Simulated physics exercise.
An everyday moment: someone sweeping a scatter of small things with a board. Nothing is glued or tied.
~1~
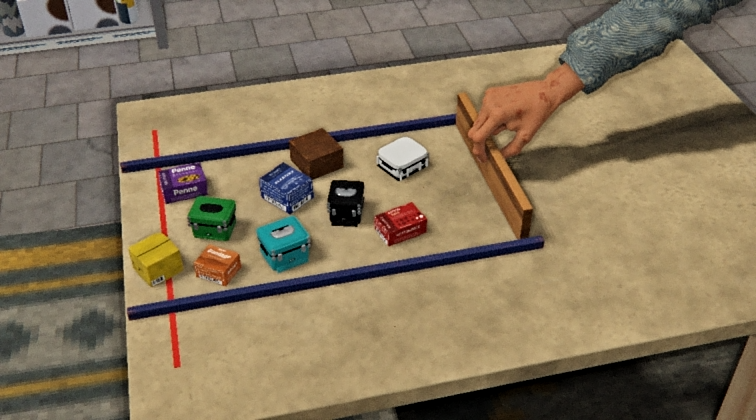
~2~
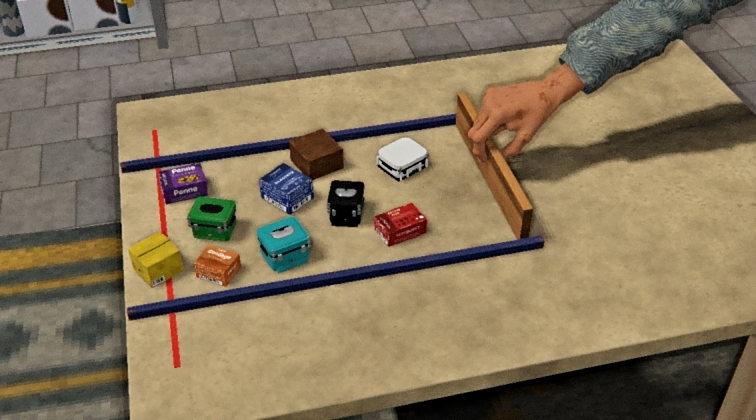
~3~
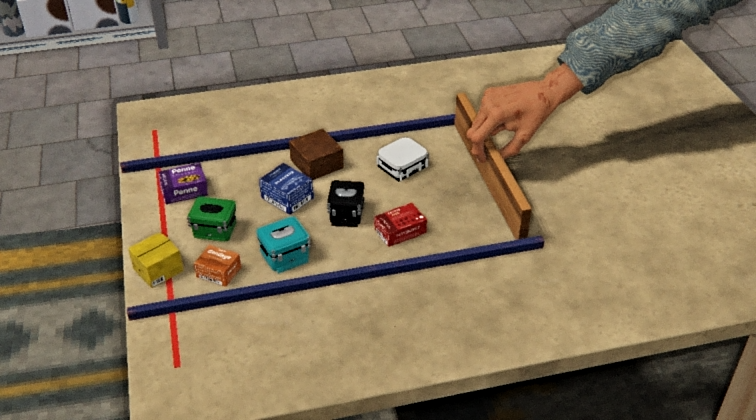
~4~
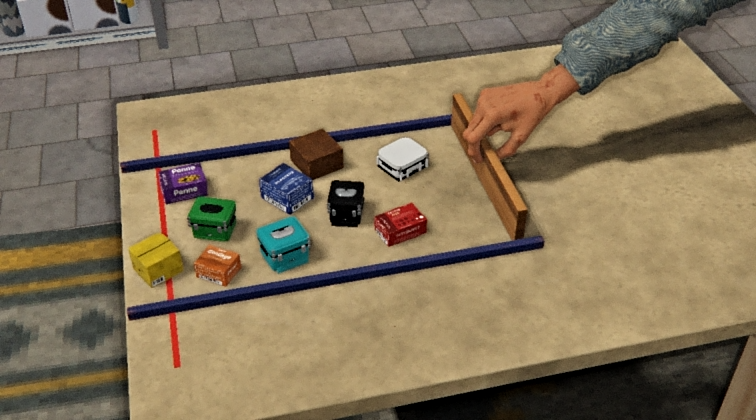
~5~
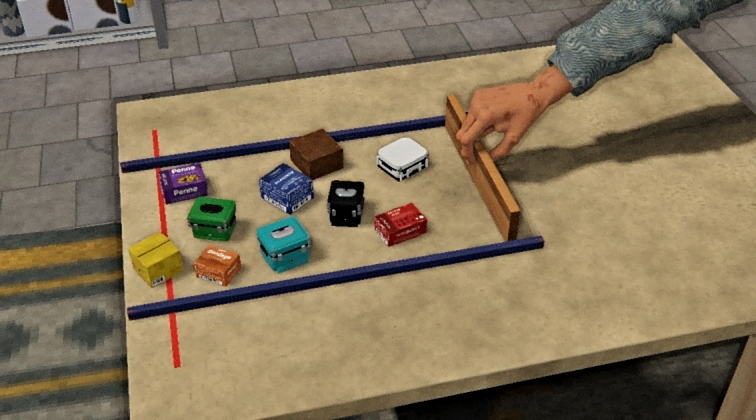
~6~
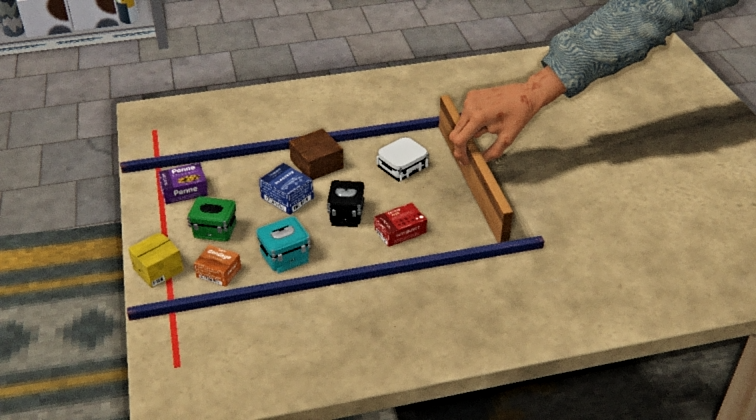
On a pale tabletop, small colorful boxes and cases lie scattered between two dark blue rails, a red line of tape crossing at the left. A hand at the right holds a wooden board upright, still at first, then slides it slightly left, while the boxes stay in place, untouched.
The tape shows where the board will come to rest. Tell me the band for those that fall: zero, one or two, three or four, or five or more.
As it turns out, the number that fall off is five or more.
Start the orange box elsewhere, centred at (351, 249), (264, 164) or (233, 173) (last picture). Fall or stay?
In that order, it stays on; goes over; comes down.
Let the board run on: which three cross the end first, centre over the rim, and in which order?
In order: The purple box, the yellow box, the orange box.
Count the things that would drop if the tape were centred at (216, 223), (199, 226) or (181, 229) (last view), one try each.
It would be 3, 3 and 5.
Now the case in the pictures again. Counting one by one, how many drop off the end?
Fallen: 7.
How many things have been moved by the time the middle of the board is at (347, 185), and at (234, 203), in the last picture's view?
At the one place 4, at the other 10.
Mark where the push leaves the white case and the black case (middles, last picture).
First (139, 194), then (147, 238).
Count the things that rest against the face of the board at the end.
The number is 3.
Early on, none off yet; yellow box at rest near (156, 260); purple box at rest near (183, 183); orange box at rest near (218, 266).
Finally, the number that fall off is five or more; lost, brown block, blue box, turquoise case, green case, orange box, purple box and yellow box.
